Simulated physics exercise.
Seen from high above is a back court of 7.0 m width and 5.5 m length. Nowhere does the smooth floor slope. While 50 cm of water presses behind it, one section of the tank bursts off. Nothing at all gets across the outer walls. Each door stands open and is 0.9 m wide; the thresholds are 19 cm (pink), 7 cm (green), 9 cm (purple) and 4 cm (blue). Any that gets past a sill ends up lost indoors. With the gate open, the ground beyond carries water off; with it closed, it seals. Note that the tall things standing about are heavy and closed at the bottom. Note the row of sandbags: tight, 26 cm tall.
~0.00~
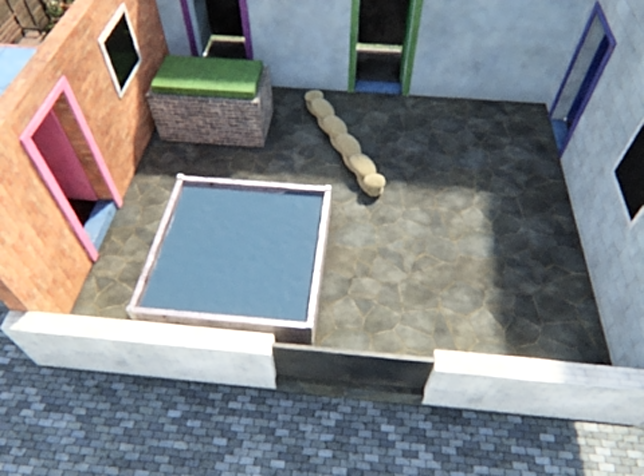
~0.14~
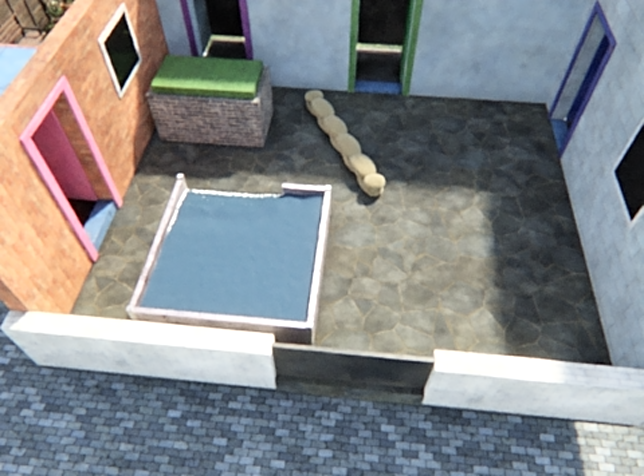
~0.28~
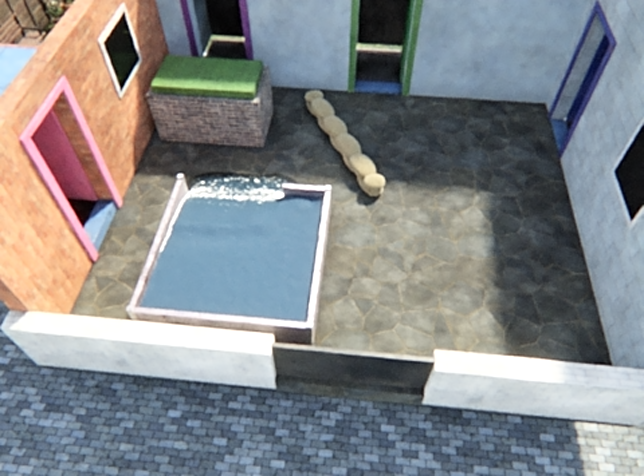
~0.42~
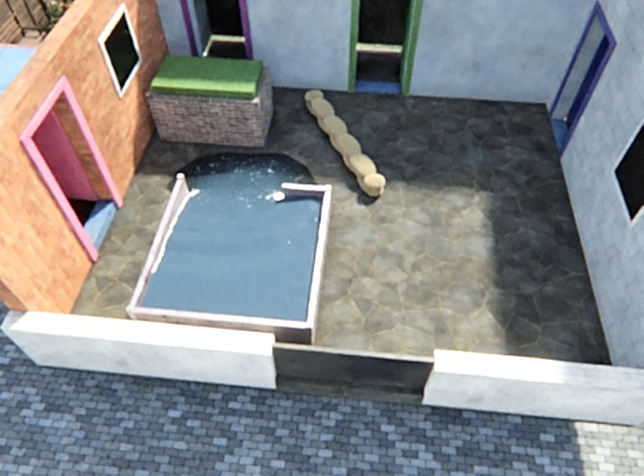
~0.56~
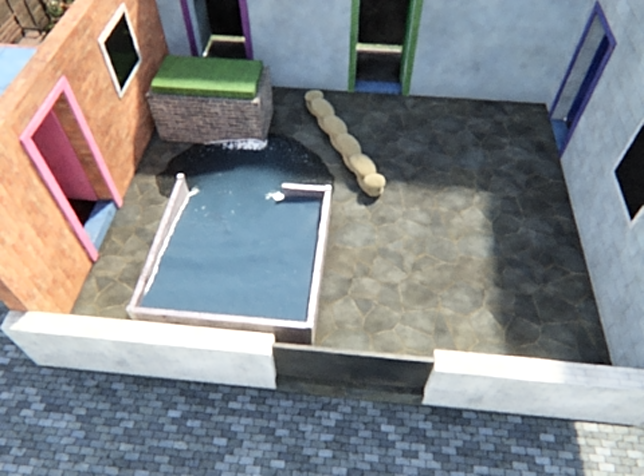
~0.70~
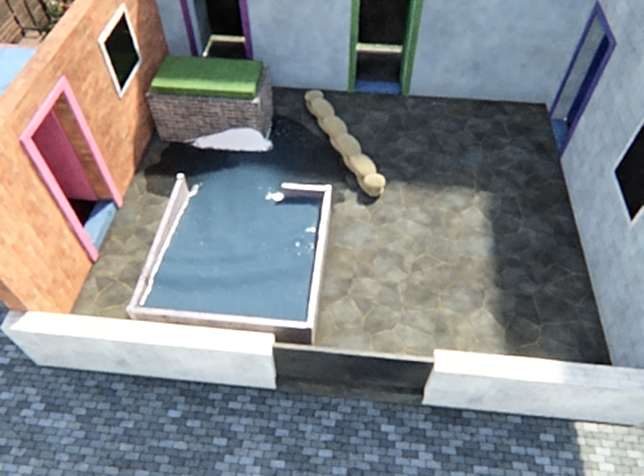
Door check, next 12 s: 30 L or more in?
Pink door no, green door no, purple door yes, blue door no.
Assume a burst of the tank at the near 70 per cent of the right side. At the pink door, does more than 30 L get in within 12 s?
Measured against that limit, the pink door stays within it.
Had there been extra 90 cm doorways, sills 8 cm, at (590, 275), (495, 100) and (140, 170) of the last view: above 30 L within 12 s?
Note, doorways in listed order: Stays short, stays short, goes beyond.
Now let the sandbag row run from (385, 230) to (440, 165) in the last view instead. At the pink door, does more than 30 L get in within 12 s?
Measured against that limit, the pink door comes out short of it.
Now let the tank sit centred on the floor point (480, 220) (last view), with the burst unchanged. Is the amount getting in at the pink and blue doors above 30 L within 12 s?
Against that limit: Pink under, blue over.
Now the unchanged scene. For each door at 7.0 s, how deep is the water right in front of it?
Door by door in cm, pink shows 13, green shows 2, purple shows 14, blue shows 2.
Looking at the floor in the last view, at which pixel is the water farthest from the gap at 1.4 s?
That's around (307, 93) in the last picture.
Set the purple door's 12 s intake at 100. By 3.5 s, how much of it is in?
Roughly 10 percent is in by then.
After 1.4 s water covers 15 % of the floor and is deepest (37 cm) near (240, 155); pink door not reached, green door not reached, purple door not reached, blue door not reached.
After 2.2 s water covers 25 % of the floor and is deepest (36 cm) near (146, 149); pink door 5 cm at the sill, 0 L in, green door 1 cm at the sill, 0 L in, purple door 5 cm at the sill, 0 L in, blue door not reached.
After 3.5 s water covers 45 % of the floor and is deepest (34 cm) near (175, 85); pink door 7 cm at the sill, 0 L in, green door 2 cm at the sill, 0 L in, purple door 15 cm at the sill, 11 L in, blue door not reached.
After 7.0 s water covers 75 % of the floor and is deepest (16 cm) near (144, 265); pink door 13 cm at the sill, 0 L in, green door 2 cm at the sill, 0 L in, purple door 14 cm at the sill, 83 L in, blue door 2 cm at the sill, 0 L in.
After 12.0 s water covers 90 % of the floor and is deepest (11 cm) near (58, 340); pink door 11 cm at the sill, 0 L in, green door 2 cm at the sill, 0 L in, purple door 7 cm at the sill, 99 L in, blue door 5 cm at the sill, 4 L in.
